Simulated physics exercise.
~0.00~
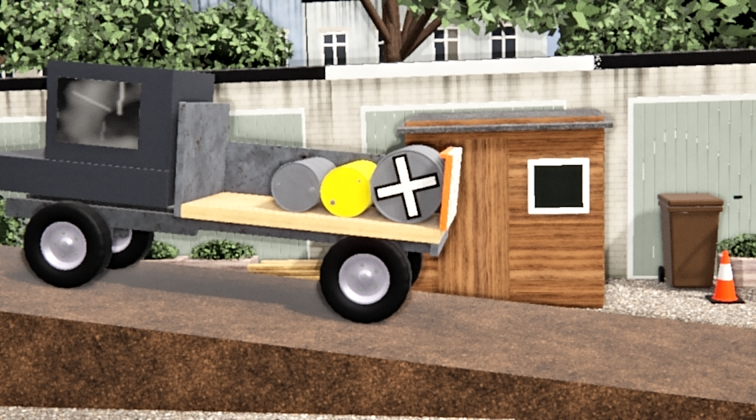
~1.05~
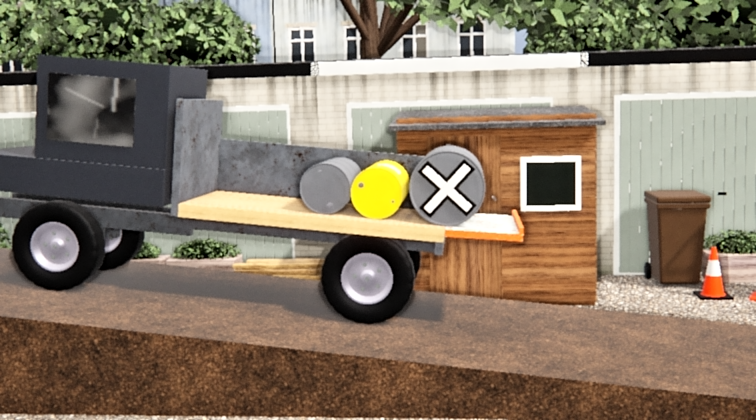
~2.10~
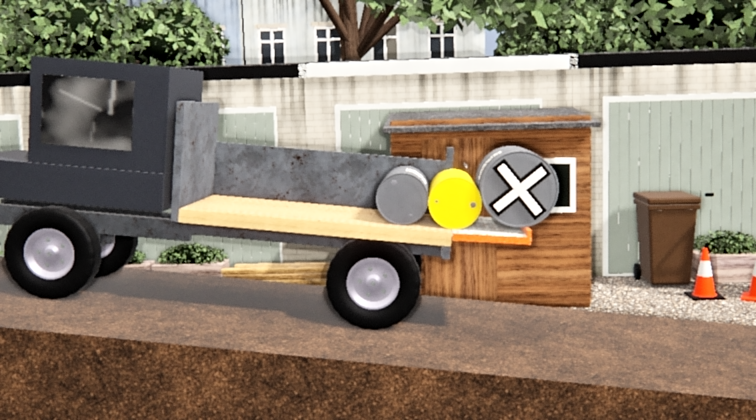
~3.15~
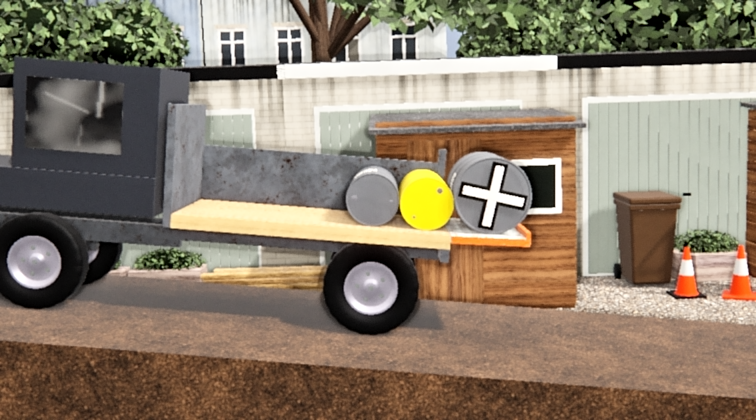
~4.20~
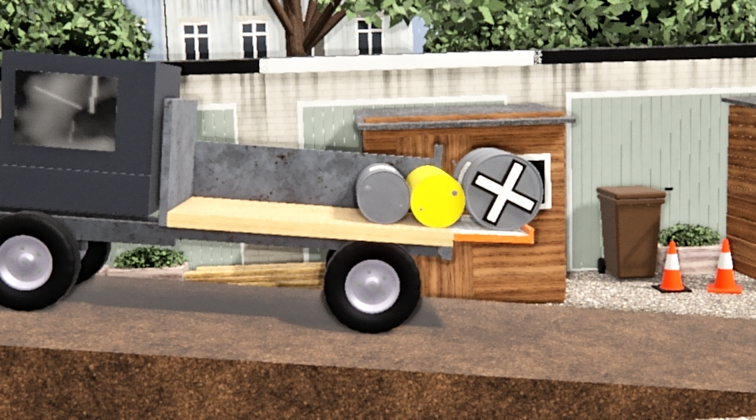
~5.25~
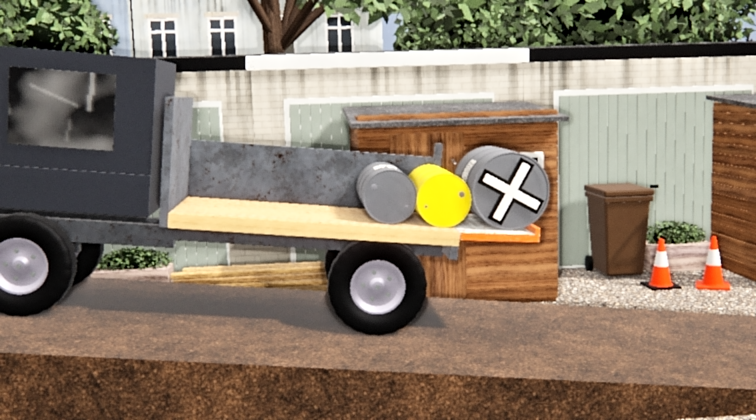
The tailgate of a pick-up dropped open and three drums, two grey and one yellow, rolled right toward it, the cross-marked one ending up on the lowered gate, before they rocked back slightly, edged right again and settled with none falling off.
